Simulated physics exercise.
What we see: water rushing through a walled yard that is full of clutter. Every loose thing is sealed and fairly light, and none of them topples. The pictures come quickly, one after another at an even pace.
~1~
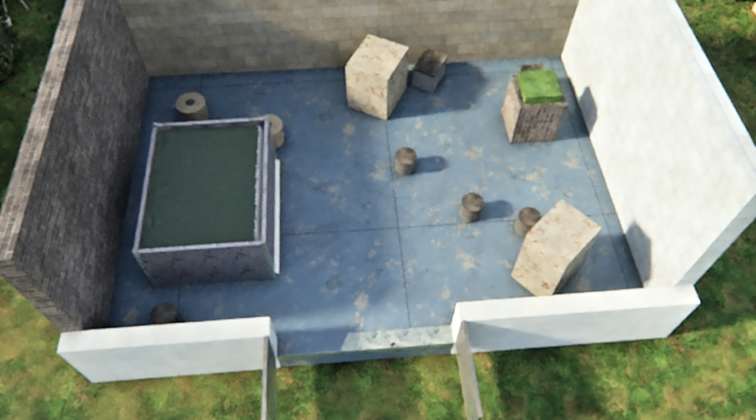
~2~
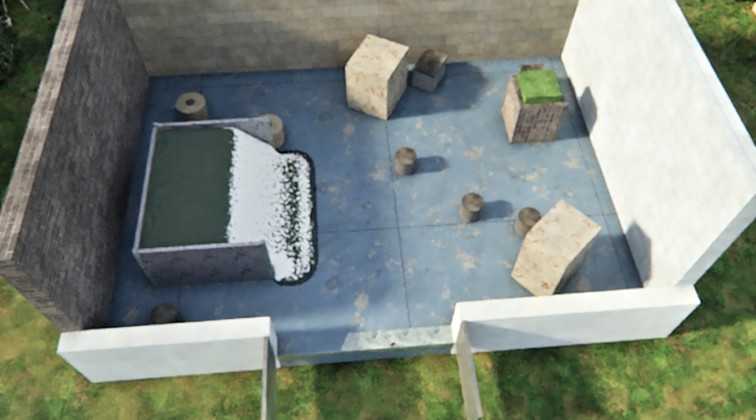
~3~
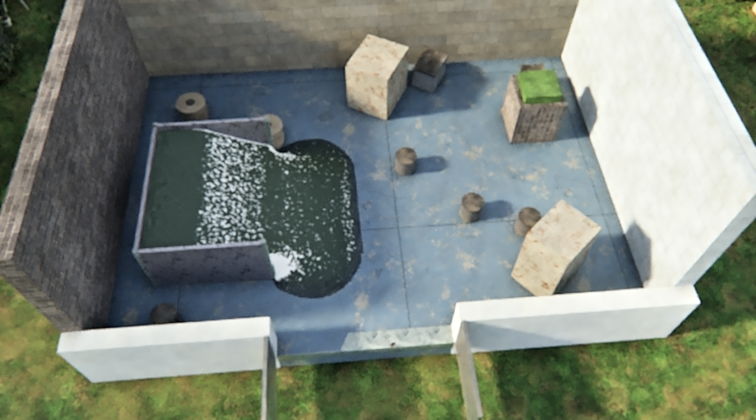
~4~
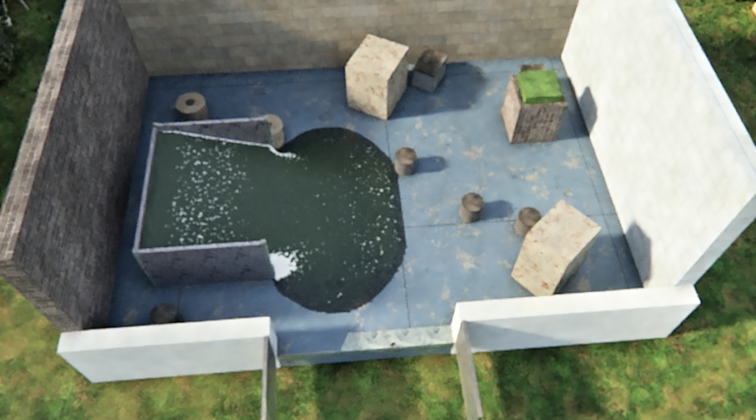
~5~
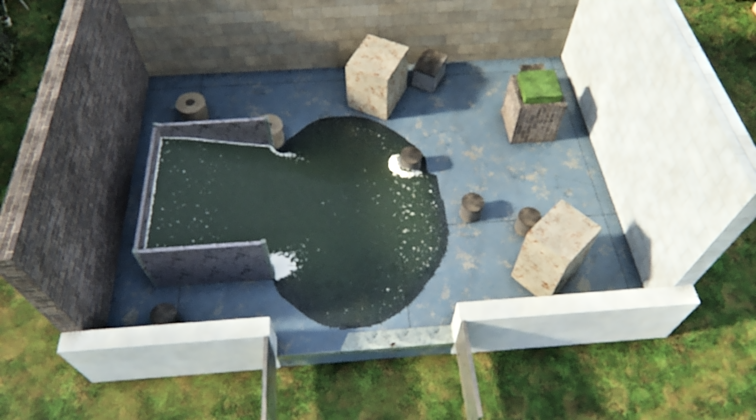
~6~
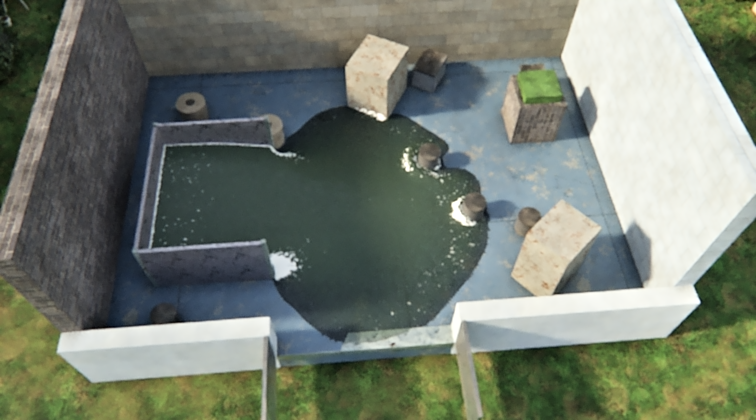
Dark green water pouring from an open-sided tank and spreading right across a walled blue yard, pushing a small round block along.
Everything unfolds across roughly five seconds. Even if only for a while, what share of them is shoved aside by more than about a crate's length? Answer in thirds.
One to two thirds.
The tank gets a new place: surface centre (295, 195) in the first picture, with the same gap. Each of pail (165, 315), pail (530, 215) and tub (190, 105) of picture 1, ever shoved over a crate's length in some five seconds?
The first: Did not travel far; the second: Travelled far enough; the third: Did not travel far.
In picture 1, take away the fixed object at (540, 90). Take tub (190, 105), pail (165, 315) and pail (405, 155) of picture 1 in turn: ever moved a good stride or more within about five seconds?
In sequence: Fell short, fell short, covered the distance.
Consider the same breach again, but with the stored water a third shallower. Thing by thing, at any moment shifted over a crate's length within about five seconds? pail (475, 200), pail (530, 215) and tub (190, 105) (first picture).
Beyond that, then beyond that, then not beyond that.
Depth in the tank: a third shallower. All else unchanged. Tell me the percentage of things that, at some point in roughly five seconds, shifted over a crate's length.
Share: Close to 50 %.
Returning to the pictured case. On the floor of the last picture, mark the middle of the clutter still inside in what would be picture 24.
I'd say somewhere close to (403, 144).
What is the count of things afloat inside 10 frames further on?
Number: 3.
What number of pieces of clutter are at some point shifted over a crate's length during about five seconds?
That comes out at 5.
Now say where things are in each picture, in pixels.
A pail at (406, 155) rests on the ground; a pail at (473, 202) rests on the ground; 0 of 8 have shifted, in the first frame.
A pail at (406, 155) rests on the ground; a pail at (473, 202), on the bottom; 0 of 8 have shifted, in the second frame.
A pail at (406, 155) rests on the ground; a pail at (473, 202), on the bottom; 0 of 8 have shifted, in the third frame.
A pail at (406, 155) rests on the ground; a pail at (473, 202), on the bottom; 0 of 8 have shifted, in the fourth frame.
A pail at (411, 155), on the bottom, close to its start; a pail at (473, 202) rests on the ground; 1 of 8 have shifted, in the fifth frame.
A pail at (430, 151) rests on the ground, a stride from its start; a pail at (475, 202), on the bottom, close to its start; 1 of 8 have shifted, in the sixth frame.
A moment on, 2 of 8 are well off their spots; 0 afloat.
Next, 3 of 8 are well off their spots; 3 afloat.
Later, 2 of 8 are well off their spots; 4 afloat.
In the end, 5 of 8 are well off their spots, and 5 have been at some point; 5 afloat.
